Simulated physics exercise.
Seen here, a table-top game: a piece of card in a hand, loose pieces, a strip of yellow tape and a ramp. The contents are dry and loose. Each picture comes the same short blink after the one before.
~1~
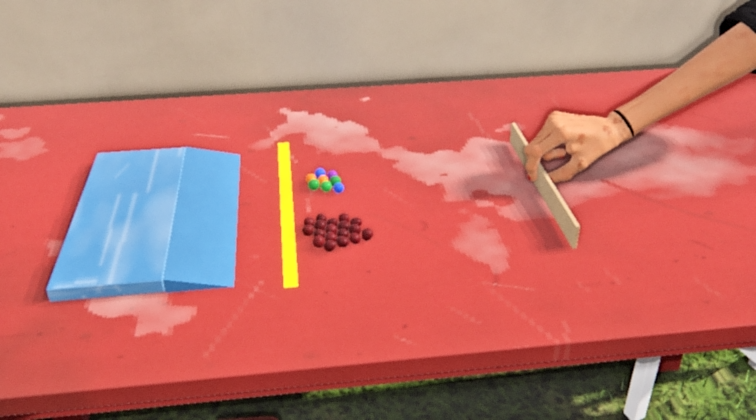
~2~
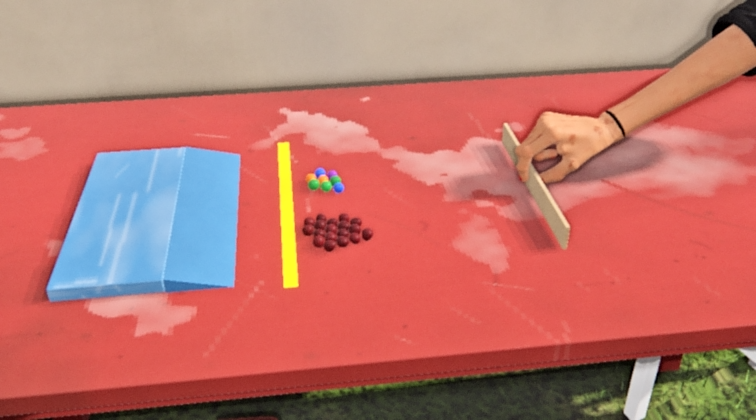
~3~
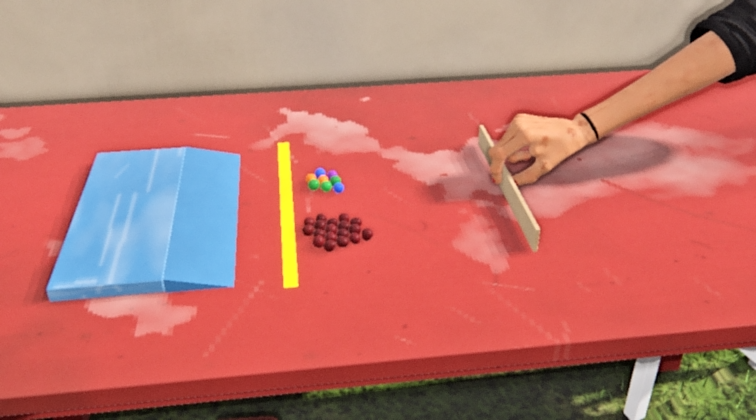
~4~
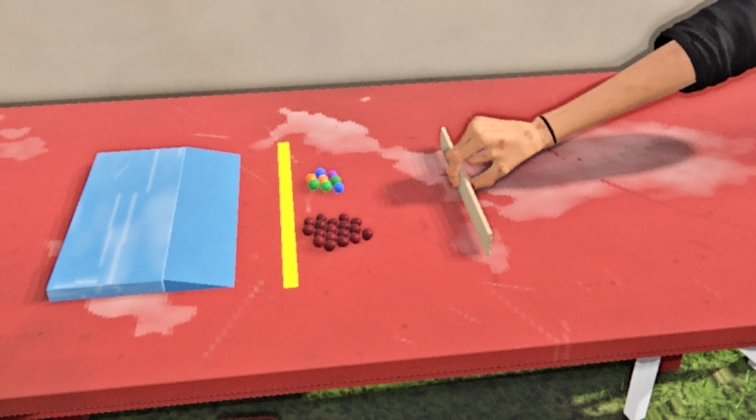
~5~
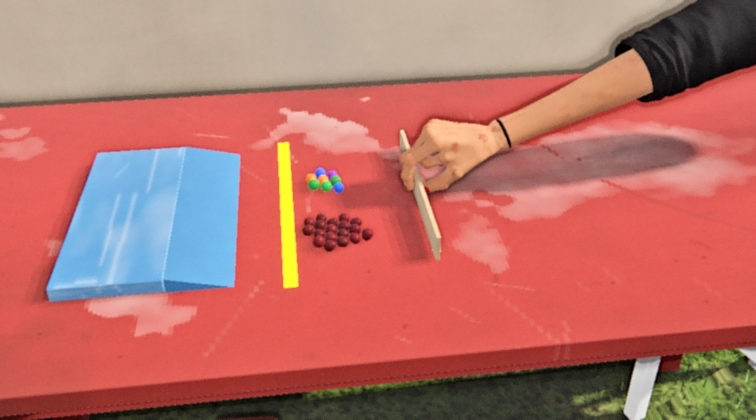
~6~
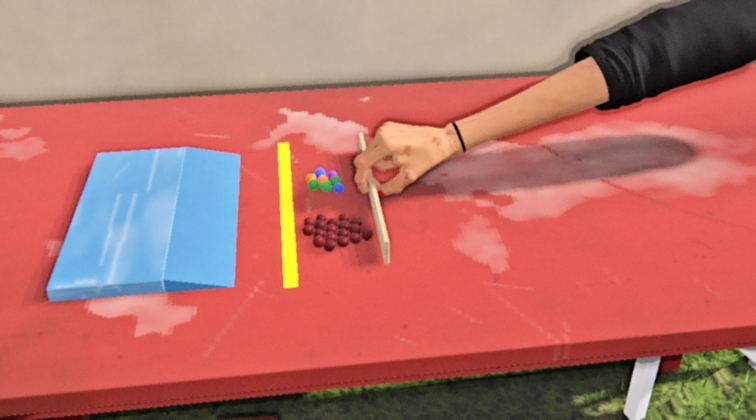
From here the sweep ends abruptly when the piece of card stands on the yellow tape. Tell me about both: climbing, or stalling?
In the end the nearer handful gets up on to the slab, in part at least, and the farther handful gets up on to the slab, in part at least.
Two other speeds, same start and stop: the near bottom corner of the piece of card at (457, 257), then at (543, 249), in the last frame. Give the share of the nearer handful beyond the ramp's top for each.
In turn 0 and 0 in a hundred.
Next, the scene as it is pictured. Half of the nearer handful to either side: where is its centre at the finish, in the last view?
Near (150, 235).
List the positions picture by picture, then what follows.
Piece of card at (571, 228), at rest; yellow tape at (284, 149); top of the ramp at (164, 270); nearer handful at (331, 230), a few dried cherries; farther handful at (323, 180), a few glass marbles, in the first picture.
Piece of card at (562, 229); farther handful at (323, 180), in the second picture.
Piece of card at (532, 231); nearer handful at (331, 230), in the third picture.
Piece of card at (485, 235); farther handful at (323, 180), in the fourth picture.
Piece of card at (435, 239); nearer handful at (331, 230), in the fifth picture.
Piece of card at (385, 243); yellow tape at (284, 149); top of the ramp at (164, 270); nearer handful at (331, 230); farther handful at (323, 180), in the sixth picture.
Then, 0.07 s past the last view, piece of card still moving, near (316, 185); nearer handful all short of the ramp; farther handful all short of the ramp.
Then, 0.17 s past the last view, piece of card stopped at the yellow tape; nearer handful about two thirds on the ramp, about a third short of the ramp; farther handful about two thirds on the ramp, about a third short of the ramp.
Then, 0.45 s past the last view, piece of card stopped at the yellow tape; nearer handful about two thirds past the top, about a third on the ramp; farther handful all past the top.
Finally, piece of card stopped at the yellow tape; nearer handful about two thirds past the top, about a third short of the ramp; farther handful all past the top.
